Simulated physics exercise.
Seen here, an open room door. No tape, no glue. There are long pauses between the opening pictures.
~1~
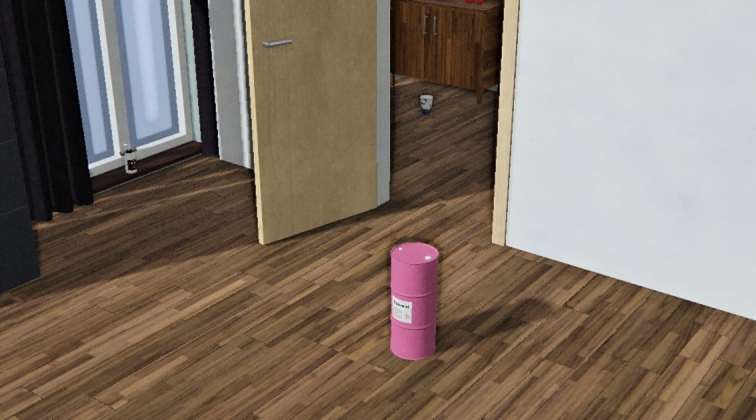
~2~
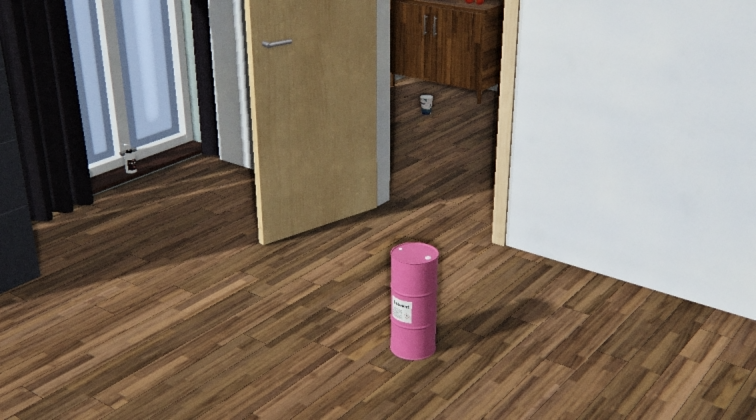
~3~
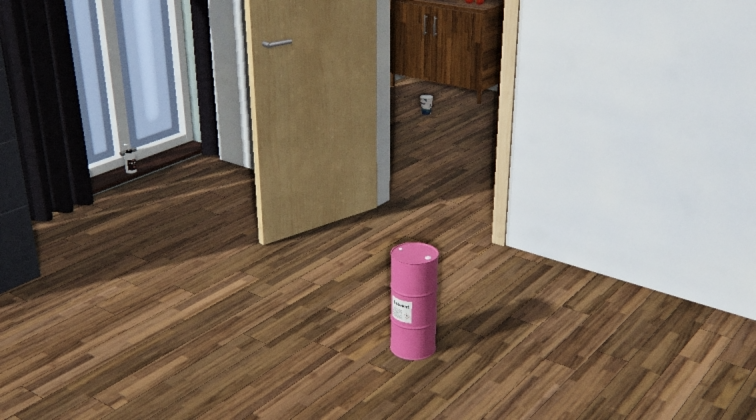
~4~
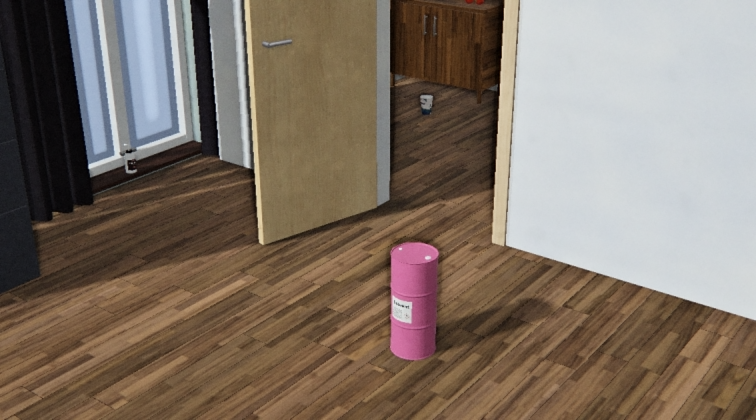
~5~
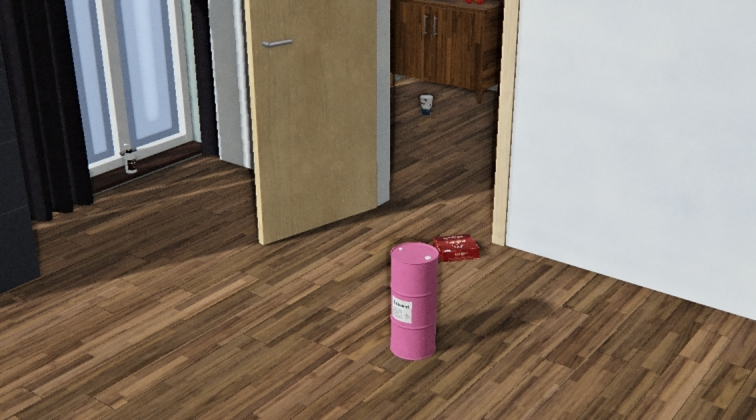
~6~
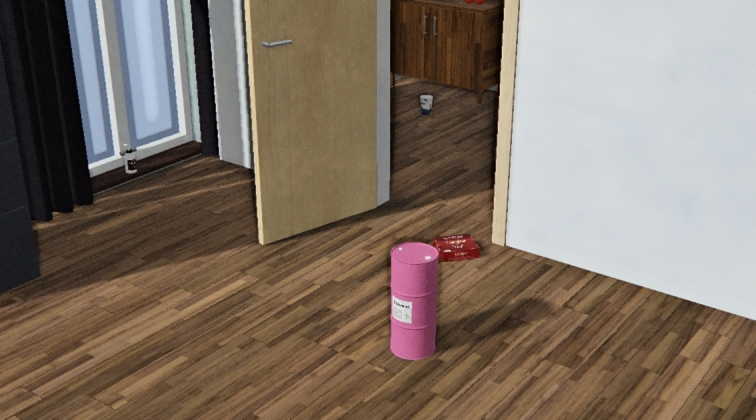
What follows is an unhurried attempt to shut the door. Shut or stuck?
The door jams.
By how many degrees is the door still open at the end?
About 15°.
Then, 0.50 s later than the last frame, open by 84°.
Then, 0.90 s later than the last frame, open by 51°.
Then, 1.20 s later than the last frame, open by 25°; red packet moved a little near (460, 246).
Then, 1.30 s later than the last frame, open by 16°; red packet moved about its own width near (475, 242).
When it is over, open by 14°; moved from the start, red packet; pink canister as before. End places, in pixels of the last picture, red packet near (479, 241).
